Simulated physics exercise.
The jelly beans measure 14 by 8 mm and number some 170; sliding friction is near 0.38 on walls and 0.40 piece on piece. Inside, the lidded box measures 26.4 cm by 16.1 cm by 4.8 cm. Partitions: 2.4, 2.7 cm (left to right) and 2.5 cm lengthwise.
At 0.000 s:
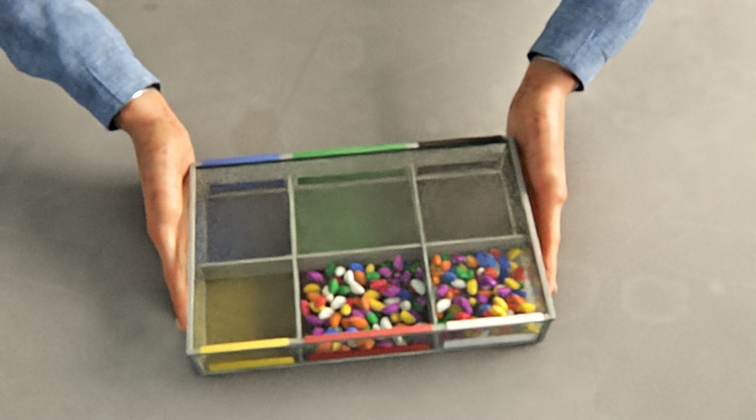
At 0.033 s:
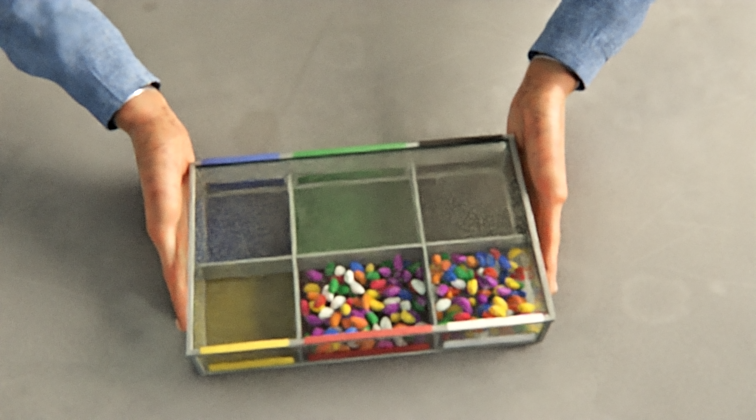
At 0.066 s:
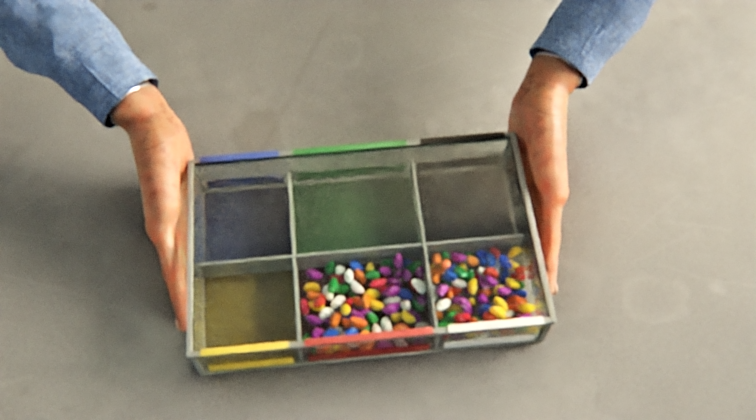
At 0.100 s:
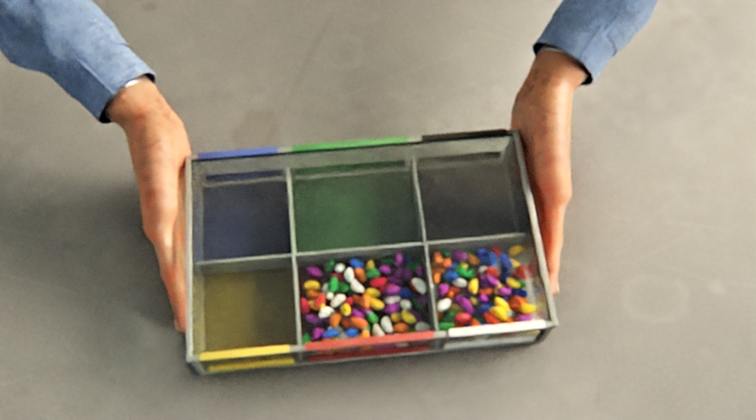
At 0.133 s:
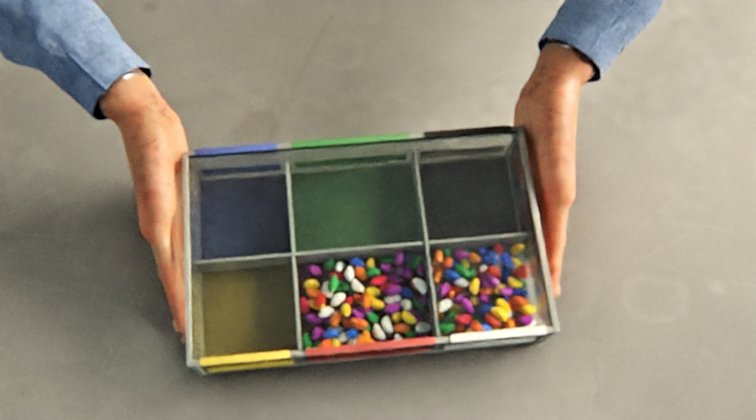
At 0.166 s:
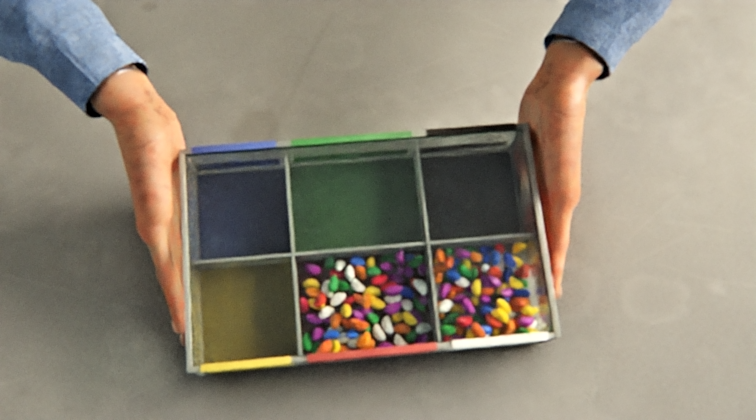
Clear lidded box of colourful jelly beans in two of six compartments tilting slightly between two hands above a grey surface.
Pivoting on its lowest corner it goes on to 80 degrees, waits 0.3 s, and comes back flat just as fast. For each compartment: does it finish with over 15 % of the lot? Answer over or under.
Red over, blue under, green under, yellow under, white over, black under.
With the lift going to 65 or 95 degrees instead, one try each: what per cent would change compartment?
About 0 and 0 per cent.
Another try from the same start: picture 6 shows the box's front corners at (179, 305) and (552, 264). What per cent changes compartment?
In that case some 60 per cent.
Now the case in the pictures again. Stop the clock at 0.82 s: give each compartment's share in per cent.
Red 50, blue 0, green 0, yellow 0, white 50, black 0.
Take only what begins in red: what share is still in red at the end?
Some 100 per cent.
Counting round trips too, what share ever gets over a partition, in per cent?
About 0 per cent.
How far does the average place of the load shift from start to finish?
About 1.5 cm.
After 0.82 s, tilt 80 degrees; red 50 %, white 50 %.
After 1.25 s, tilt 45 degrees; red 50 %, white 50 %.
After 1.76 s, tilt 0 degrees; red 50 %, white 50 %.
In the end, at 2.5 s, red 50 %, blue 0 %, green 0 %, yellow 0 %, white 50 %, black 0 %.
